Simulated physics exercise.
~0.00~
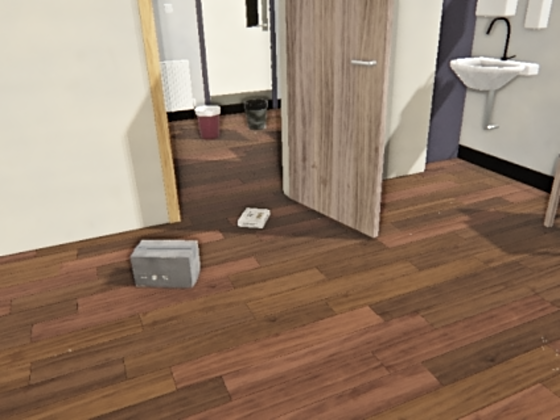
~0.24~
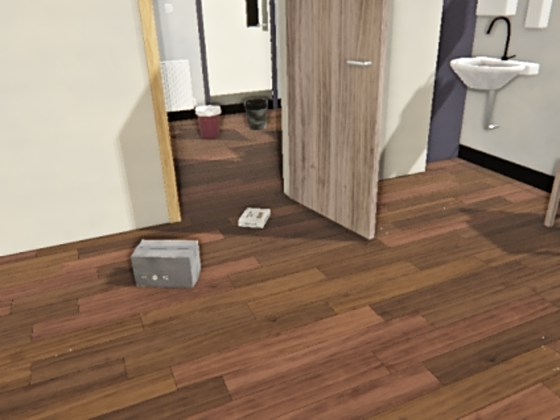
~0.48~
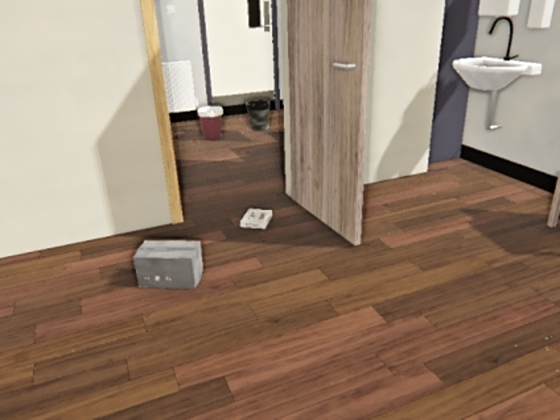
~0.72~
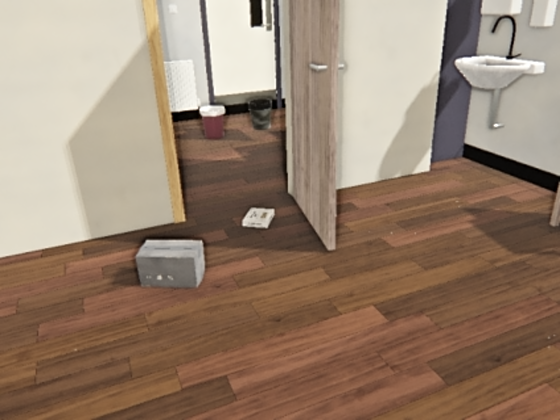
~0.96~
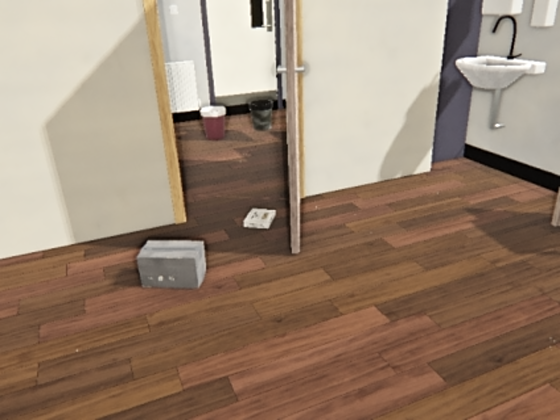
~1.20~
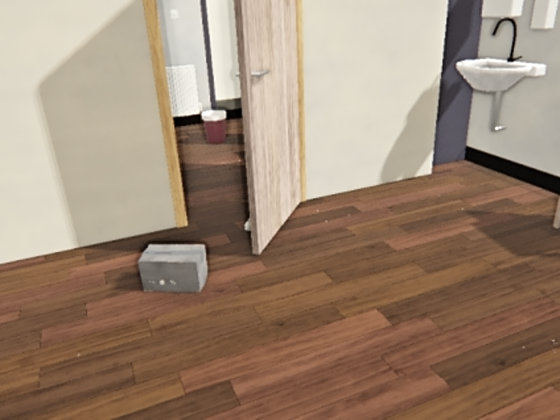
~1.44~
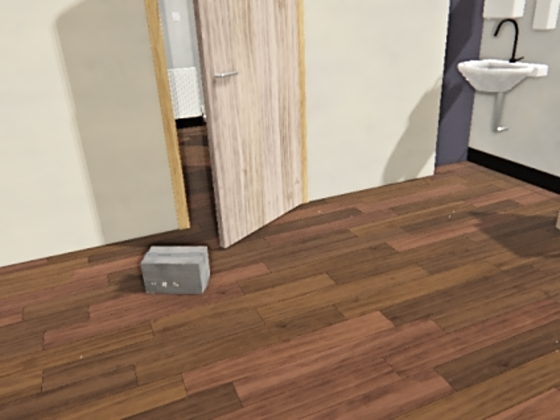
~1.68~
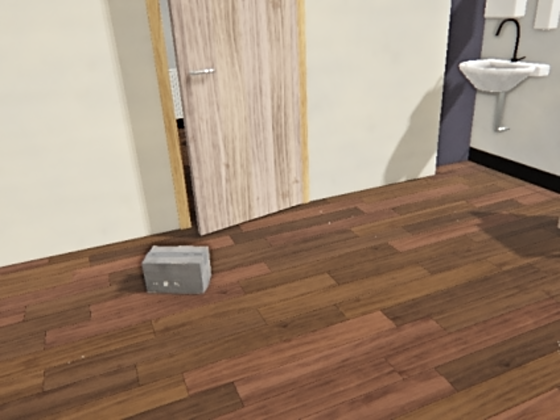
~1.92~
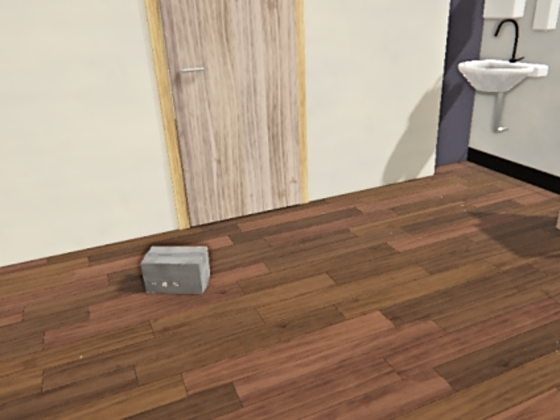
The wooden door swings steadily leftward past a grey parcel until it shuts in its frame.
